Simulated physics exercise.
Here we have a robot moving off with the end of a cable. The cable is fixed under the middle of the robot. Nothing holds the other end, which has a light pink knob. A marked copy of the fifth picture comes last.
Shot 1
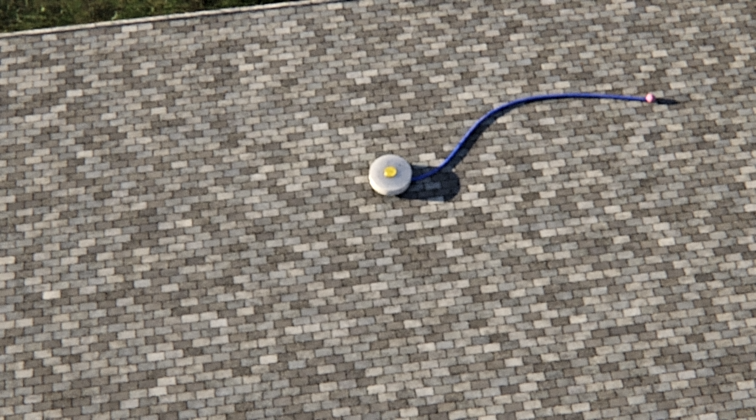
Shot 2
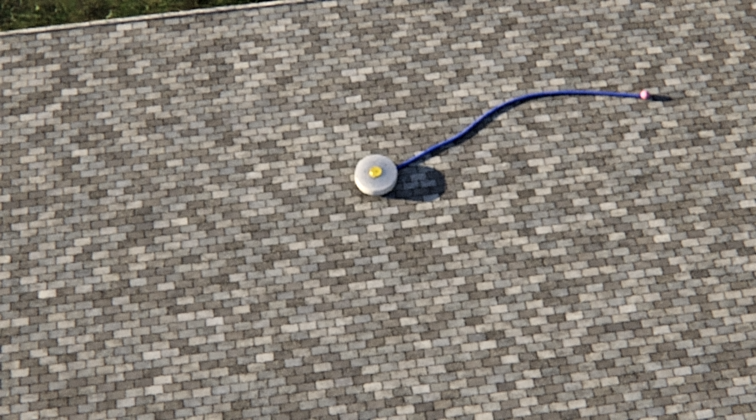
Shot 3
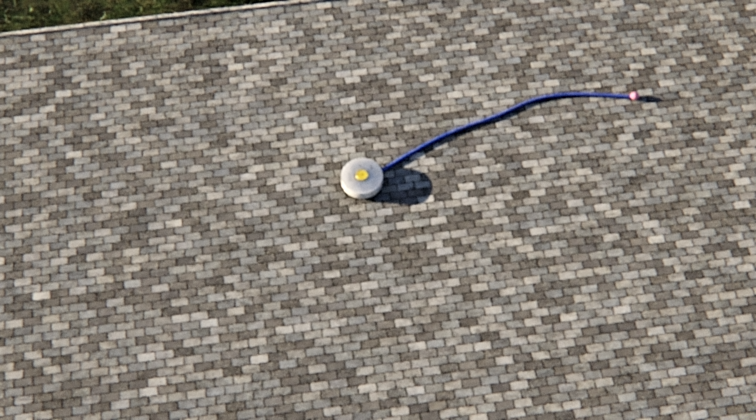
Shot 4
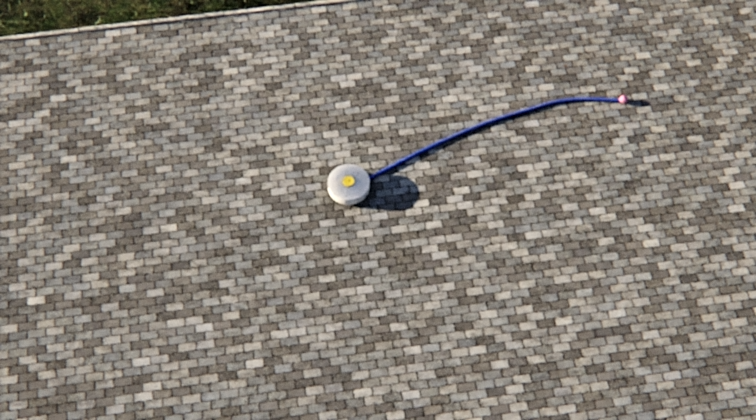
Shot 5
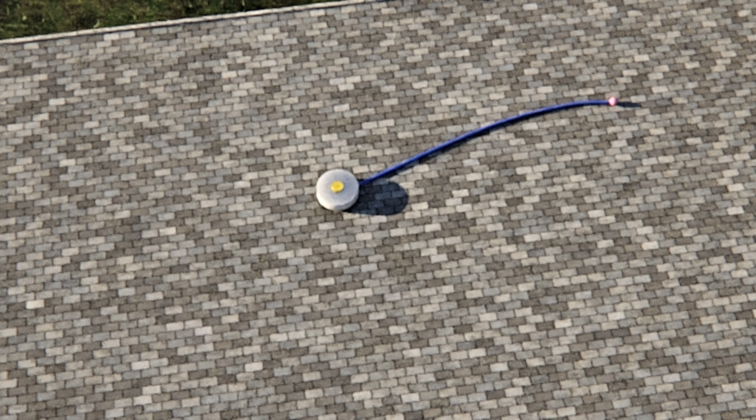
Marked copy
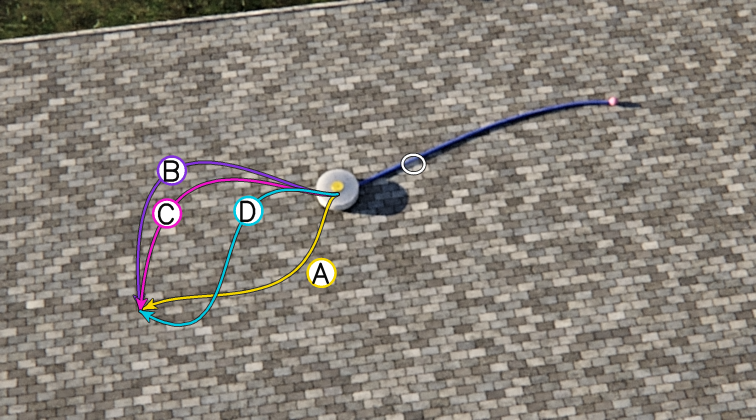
The video shows a round white robot with a yellow centre moving slowly left and slightly down across grey paving, drawing a blue cable straighter behind it while the cable's light pink knobbed end shifts a little to the left.
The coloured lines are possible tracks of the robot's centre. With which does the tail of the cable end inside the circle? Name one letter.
Route D.
On the marked copy, A from (338, 194) via (271, 285) to (143, 309); B from (338, 194) via (181, 166) to (140, 308); C from (338, 194) via (197, 187) to (140, 311); D from (338, 194) via (231, 250) to (140, 311); the ring at (413, 164).
Taking D. A third of the way, robot (244, 213), middle of the cable (391, 162), free end (530, 118).
Two thirds of the way, robot (208, 303), middle of the cable (331, 206), free end (461, 140).
When it is over, robot (139, 308), middle of the cable (291, 243), free end (414, 161); the free end is on the ring.
As for the rest, A leaves the free end at (427, 178); B leaves the free end at (389, 145); C leaves the free end at (399, 150).
